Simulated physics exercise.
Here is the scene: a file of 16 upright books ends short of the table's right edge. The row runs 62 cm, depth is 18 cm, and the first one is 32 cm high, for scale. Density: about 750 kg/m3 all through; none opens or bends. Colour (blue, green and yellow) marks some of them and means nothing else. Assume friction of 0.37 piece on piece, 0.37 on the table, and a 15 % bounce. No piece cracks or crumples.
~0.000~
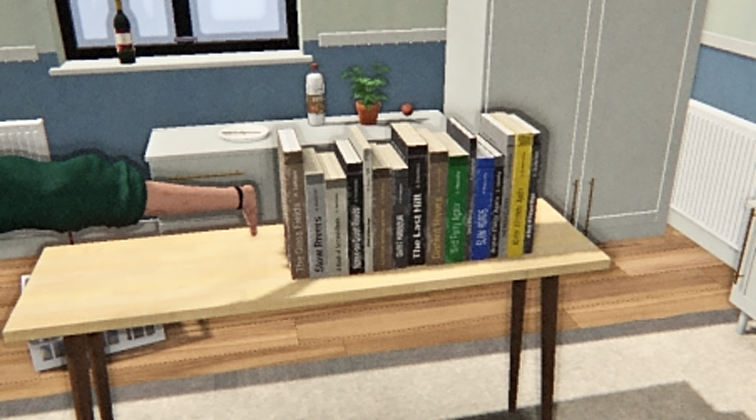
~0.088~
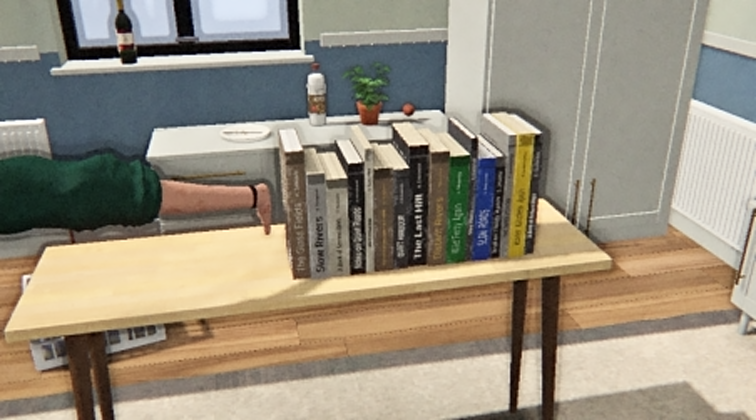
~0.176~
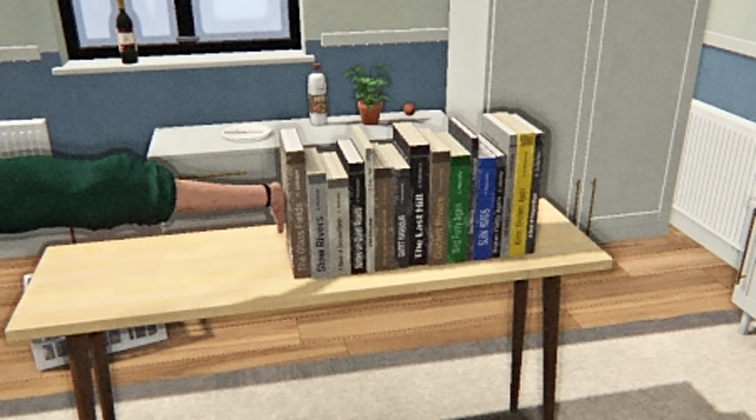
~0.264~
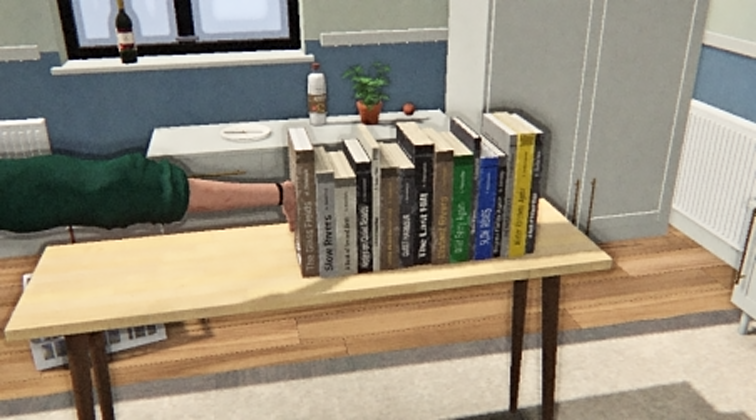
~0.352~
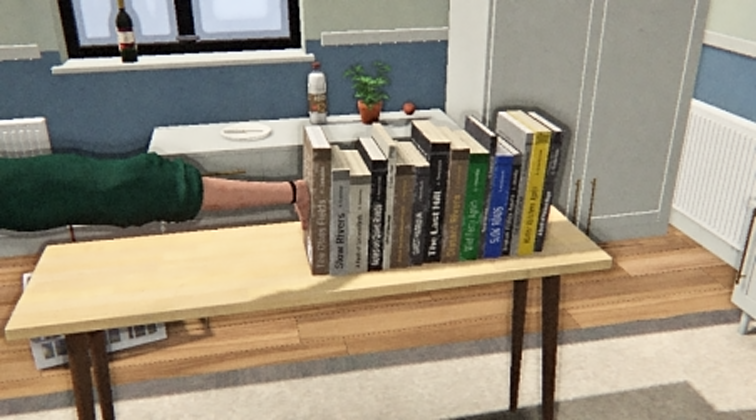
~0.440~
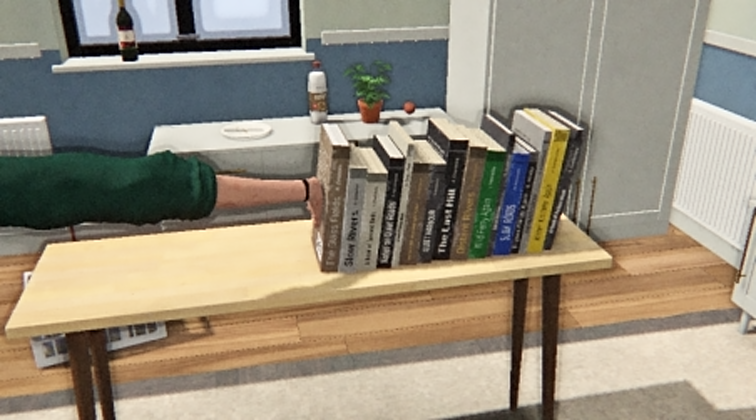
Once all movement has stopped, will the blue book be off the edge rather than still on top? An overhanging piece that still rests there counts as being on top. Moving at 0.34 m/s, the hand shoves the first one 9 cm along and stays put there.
No, it keeps its place.
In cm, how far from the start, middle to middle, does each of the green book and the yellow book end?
For green it's roughly 20 cm, and for yellow it's roughly 100 cm.
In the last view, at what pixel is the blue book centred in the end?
Look around pixel (552, 206) in the last frame.
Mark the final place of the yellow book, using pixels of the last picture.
About (647, 409).
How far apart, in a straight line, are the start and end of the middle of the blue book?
Roughly 25 centimetres.
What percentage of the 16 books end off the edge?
I'd put it at about 10 percent.
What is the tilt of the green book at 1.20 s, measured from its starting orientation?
About 40°.
After 0.56 s, none of the 16 books off the edge, 16 disturbed; blue book 17° from how it stood; yellow book 19° from how it stood.
After 0.90 s, 1 of the 16 books off the edge; blue book 30° from how it stood; yellow book on its side.
After 1.20 s, 2 of the 16 books off the edge; blue book 65° from how it stood; yellow book on its side.
In the end (1.7 s), 2 of the 16 books off the edge; blue book 65° from how it stood; yellow book on its side; green book 46° from how it stood. From the last view, middles, blue book near (552, 206), yellow book near (647, 409).
